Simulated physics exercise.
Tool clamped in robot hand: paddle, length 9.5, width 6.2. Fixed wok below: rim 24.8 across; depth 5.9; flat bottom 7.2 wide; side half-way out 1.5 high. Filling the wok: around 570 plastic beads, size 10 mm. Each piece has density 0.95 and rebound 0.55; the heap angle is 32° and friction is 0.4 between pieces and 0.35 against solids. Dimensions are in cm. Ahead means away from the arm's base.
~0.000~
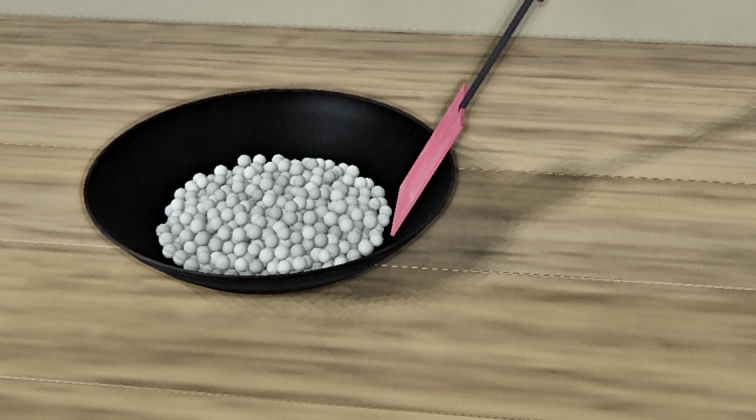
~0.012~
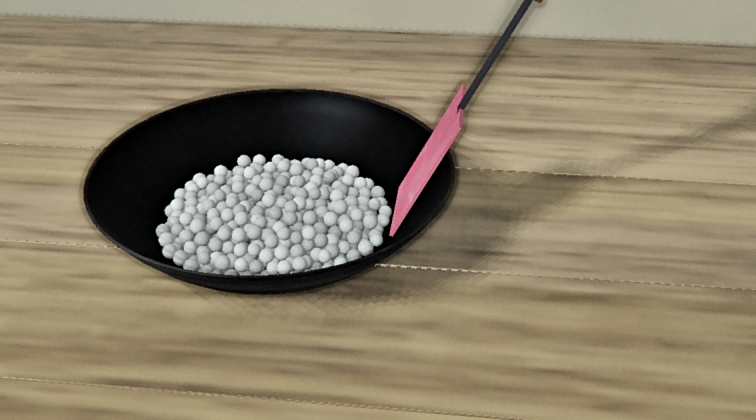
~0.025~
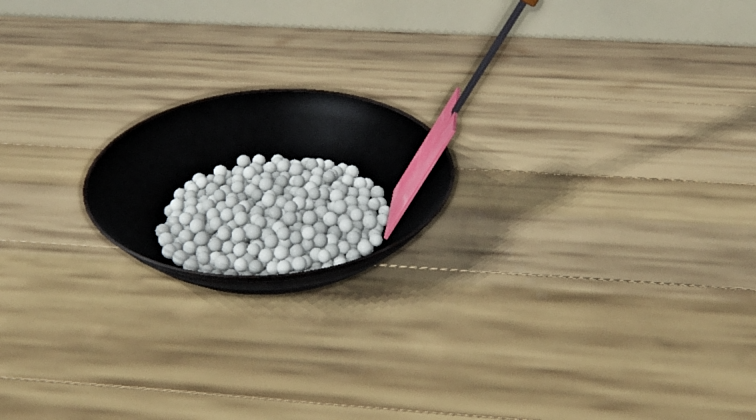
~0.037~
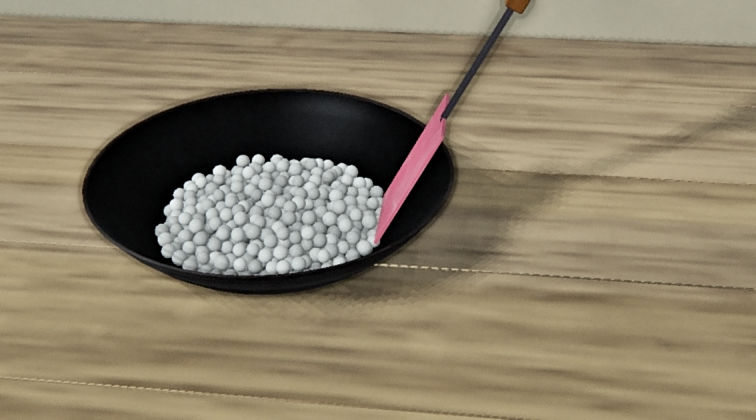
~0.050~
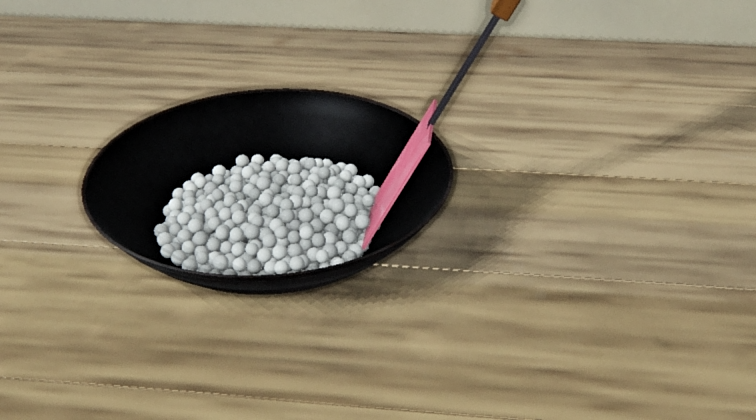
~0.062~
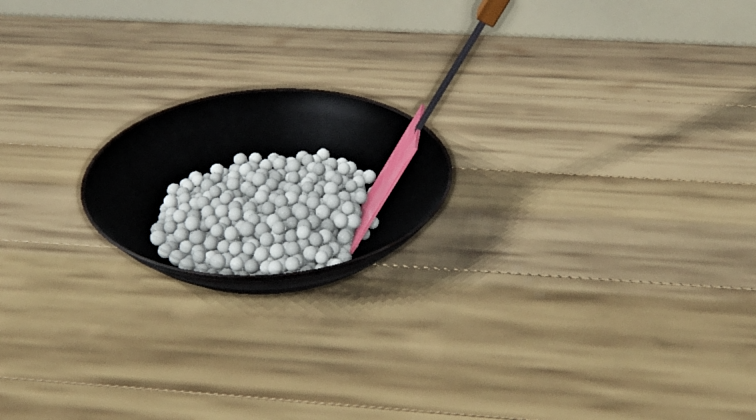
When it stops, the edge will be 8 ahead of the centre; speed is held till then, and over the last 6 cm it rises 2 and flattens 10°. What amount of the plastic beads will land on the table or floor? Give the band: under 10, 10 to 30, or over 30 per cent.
10 to 30 per cent.
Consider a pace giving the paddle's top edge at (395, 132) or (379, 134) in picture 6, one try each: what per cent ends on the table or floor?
Respectively, some 35 and 40 per cent.
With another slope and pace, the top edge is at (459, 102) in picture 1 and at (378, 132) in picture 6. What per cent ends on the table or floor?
Around 35 per cent finishes there.
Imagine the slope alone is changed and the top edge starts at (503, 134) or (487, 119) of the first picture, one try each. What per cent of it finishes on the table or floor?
Close to 10 and 20 percent respectively.
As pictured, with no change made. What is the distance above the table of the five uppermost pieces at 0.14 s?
Somewhere near 5 cm, I'd say.
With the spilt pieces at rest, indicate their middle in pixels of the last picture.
Near pixel (13, 215).
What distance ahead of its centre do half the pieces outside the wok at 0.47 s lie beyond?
It comes to near 16 cm ahead of the middle.
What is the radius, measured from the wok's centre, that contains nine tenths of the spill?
I reckon it's some 30 centimetres.
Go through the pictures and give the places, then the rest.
The first picture shows paddle top edge at (464, 104), sloping 63°; upper third of the load around (272, 207), from x 165 to 385, top at y 160; 574 in the wok.
The second picture shows paddle top edge at (462, 105), sloping 63°; upper third of the load around (272, 207), from x 165 to 385, top at y 160.
The third picture shows paddle top edge at (457, 108), sloping 63°; upper third of the load around (272, 207), from x 165 to 385, top at y 160.
The fourth picture shows paddle top edge at (445, 115), sloping 63°; upper third of the load around (272, 207), from x 165 to 380, top at y 160.
The fifth picture shows paddle top edge at (433, 121), sloping 63°; upper third of the load around (276, 206), from x 160 to 375, top at y 160.
The sixth picture shows paddle top edge at (420, 126), sloping 63°; upper third of the load around (274, 203), from x 160 to 375, top at y 155; 574 in the wok.
After 0.14 s, sloping 63°, highest piece 5 above the table; 574 in the wok.
After 0.22 s, sloping 59°, highest piece 6 above the table; 574 in the wok.
After 0.47 s, sloping 53°, highest piece 7 above the table; 472 in the wok, 90 on the table or floor, 12 on the blade or in flight.
After 1.52 s, sloping 53°, highest piece 6 above the table; 472 in the wok, 102 on the table or floor.
At rest, 472 in the wok, 102 on the table or floor. That is 18 % on the table or floor.
